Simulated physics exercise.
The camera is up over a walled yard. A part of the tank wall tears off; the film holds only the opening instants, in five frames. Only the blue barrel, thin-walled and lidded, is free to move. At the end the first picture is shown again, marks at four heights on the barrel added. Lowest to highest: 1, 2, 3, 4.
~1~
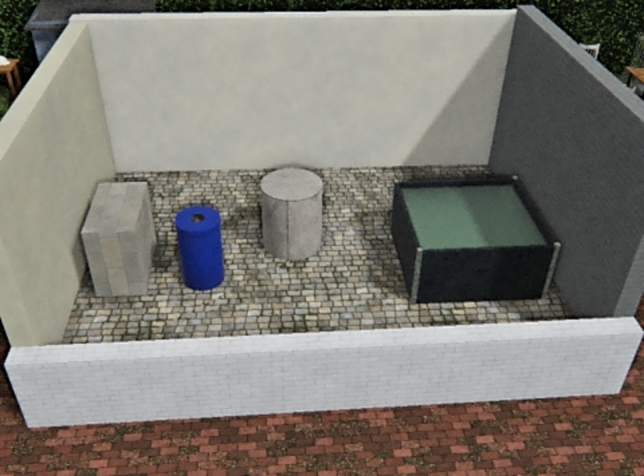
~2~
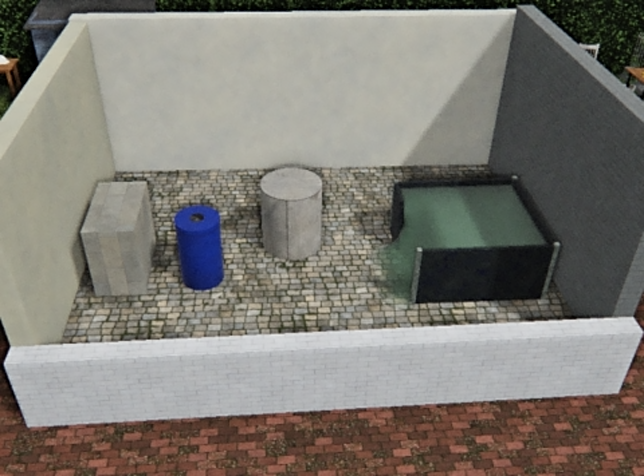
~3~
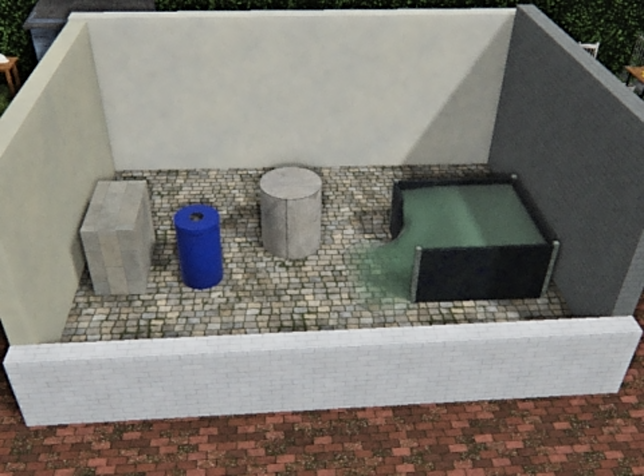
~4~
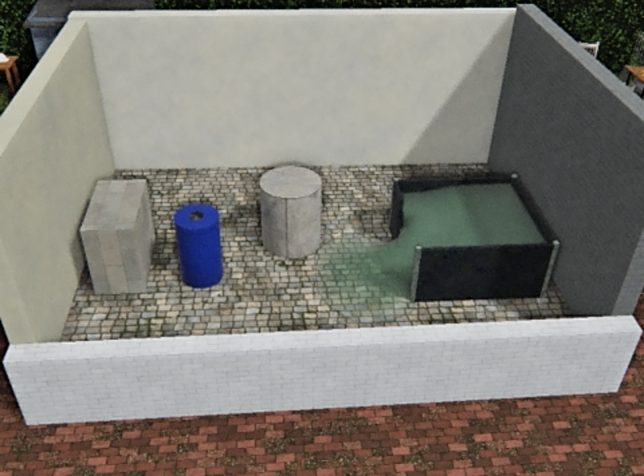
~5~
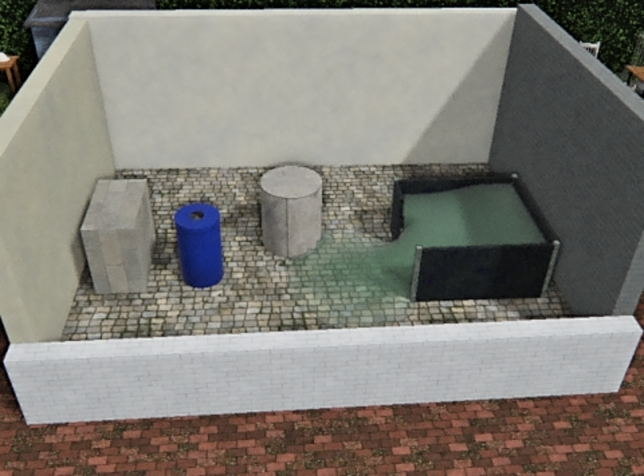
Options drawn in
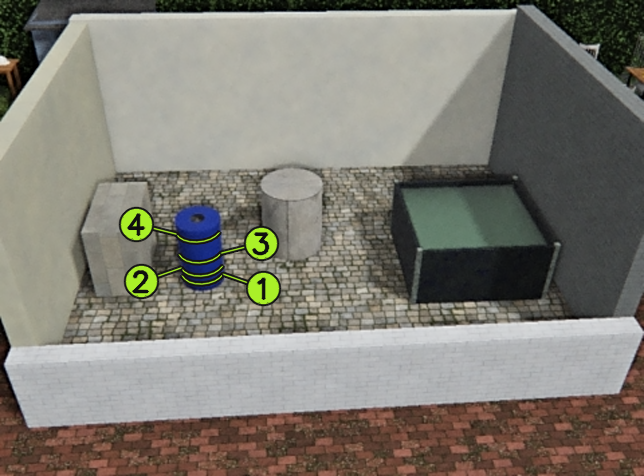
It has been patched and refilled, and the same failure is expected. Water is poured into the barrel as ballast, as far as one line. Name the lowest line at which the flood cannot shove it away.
Level 3 just does it.
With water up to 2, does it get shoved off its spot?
Yes.
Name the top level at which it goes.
Here it is level 2.
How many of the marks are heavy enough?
Two of them.
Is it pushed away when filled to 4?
No.
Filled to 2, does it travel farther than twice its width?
No, less.
On the marked copy, 1 at (201, 284); 2 at (200, 276); 3 at (199, 262); 4 at (196, 242); from the bottom up 1, 2, 3, 4.
Choosing 1, it is pushed about its own width away.
Choosing 2, it is pushed about half its own width away.
Choosing 3, it does not move.
Choosing 4, it does not move.
